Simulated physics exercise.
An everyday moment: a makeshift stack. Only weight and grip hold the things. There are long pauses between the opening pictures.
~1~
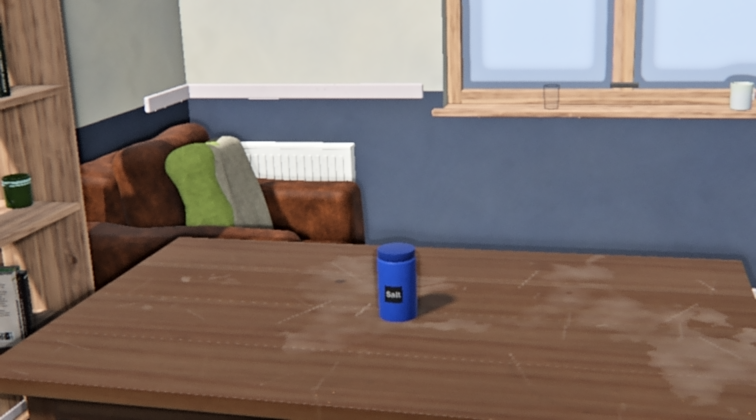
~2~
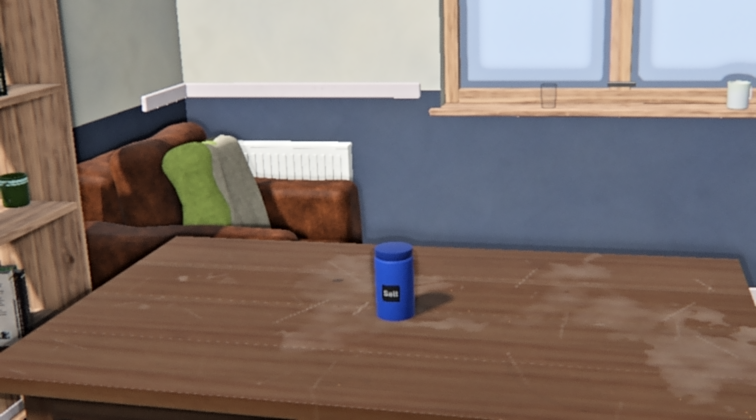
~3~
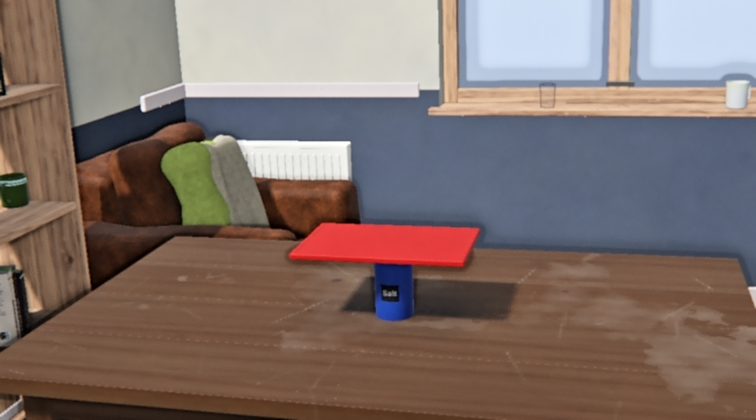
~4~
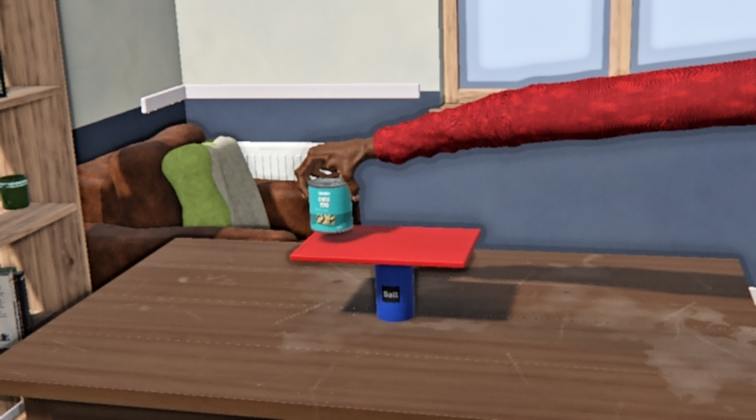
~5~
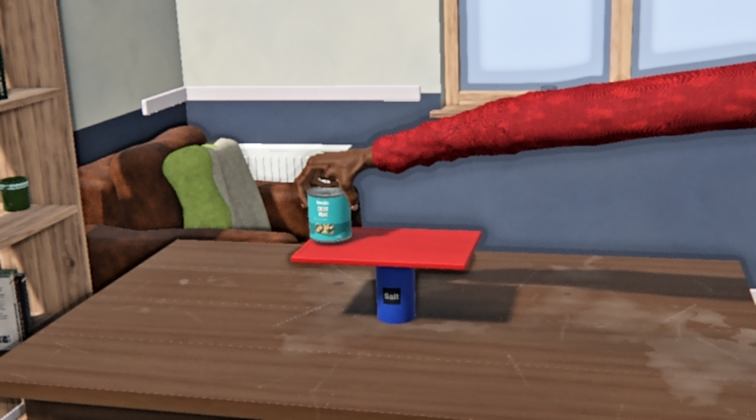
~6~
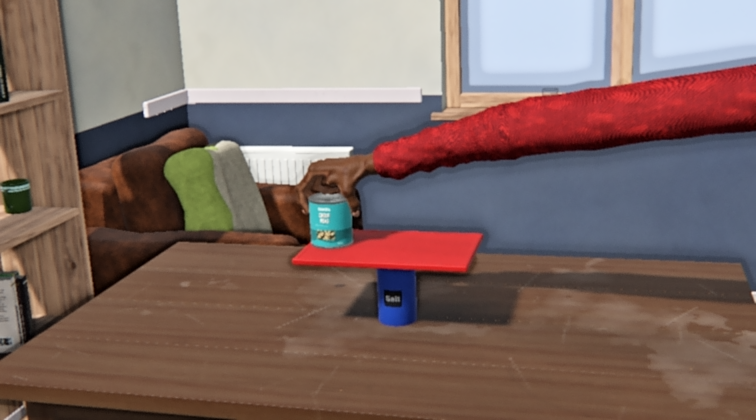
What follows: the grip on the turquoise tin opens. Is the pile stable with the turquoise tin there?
It gives way.
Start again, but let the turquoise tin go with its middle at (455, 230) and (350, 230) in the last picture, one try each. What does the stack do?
First try: It loses its balance; second try: It gives way.
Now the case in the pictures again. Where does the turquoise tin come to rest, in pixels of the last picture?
Around (301, 293).
Then, 0.30 s after the last picture, turquoise tin now fallen; red lid tipped 35° from how it was.
Then, 0.40 s after the last picture, red lid tipped 67° from how it was.
Then, 0.50 s after the last picture, red lid on its side.
Then, 0.80 s after the last picture, red lid tipped 70° from how it was.
At rest, fallen, turquoise tin; tipped over in the stack, red lid; blue jar in place. Seen from the same camera at the end, turquoise tin near (301, 294). The stack loses its balance.
